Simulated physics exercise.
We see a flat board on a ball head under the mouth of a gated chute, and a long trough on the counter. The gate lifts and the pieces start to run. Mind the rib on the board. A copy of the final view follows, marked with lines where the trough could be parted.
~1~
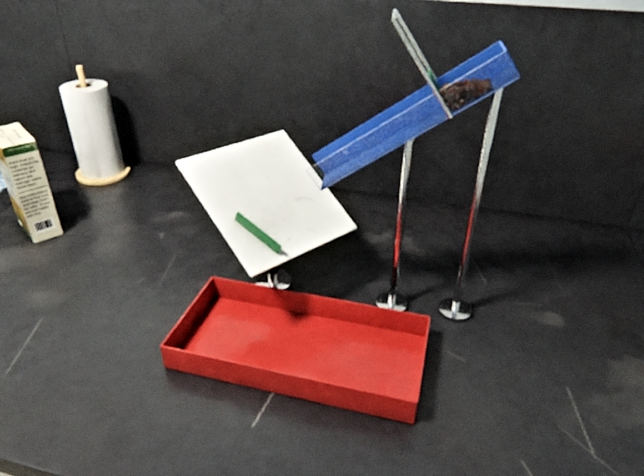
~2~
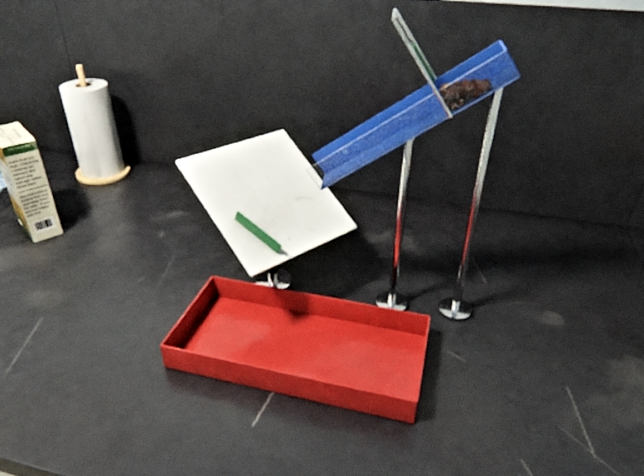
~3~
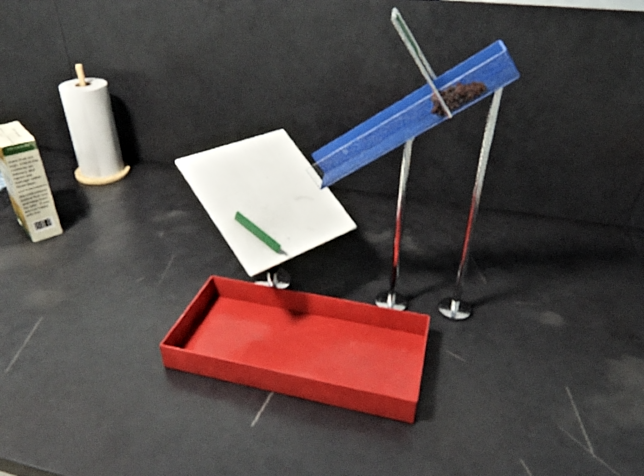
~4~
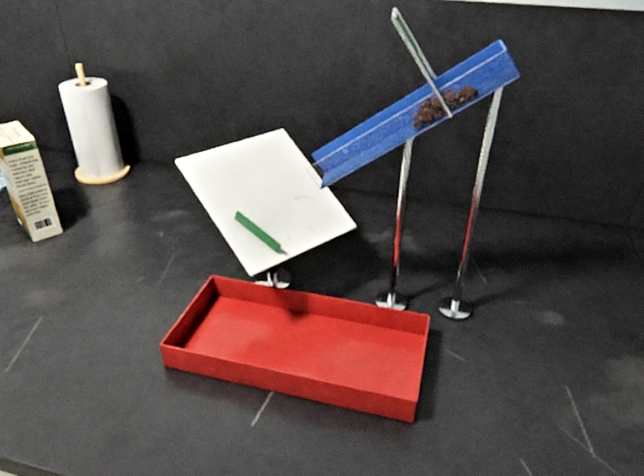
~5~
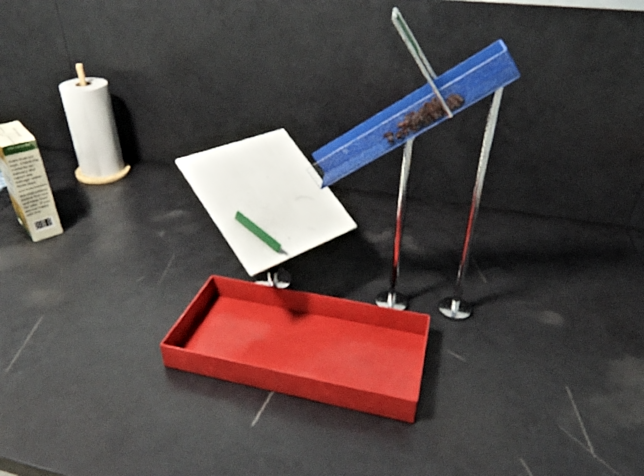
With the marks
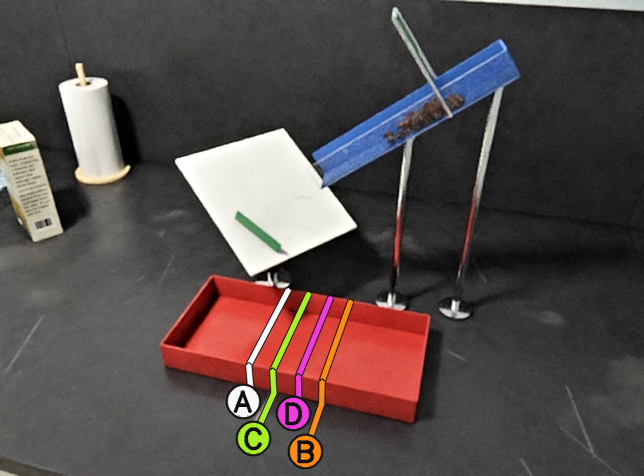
On a dark counter, small brown pieces slide down a blue chute past its gate.
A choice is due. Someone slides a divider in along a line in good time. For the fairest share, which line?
The answer is line D.
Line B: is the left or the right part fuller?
Left.
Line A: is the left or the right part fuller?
The right side.
On the marked copy, line A crosses the front rim at (249, 364); line B crosses the front rim at (322, 380); line C crosses the front rim at (273, 369); line D crosses the front rim at (298, 375).
With A, of what is caught, none on the left of the divider, all on the right.
With B, of what is caught, most on the left of the divider, about a quarter on the right.
With C, of what is caught, a stray few on the left of the divider, nearly all on the right.
With D, of what is caught, about a third on the left of the divider, about half on the right.
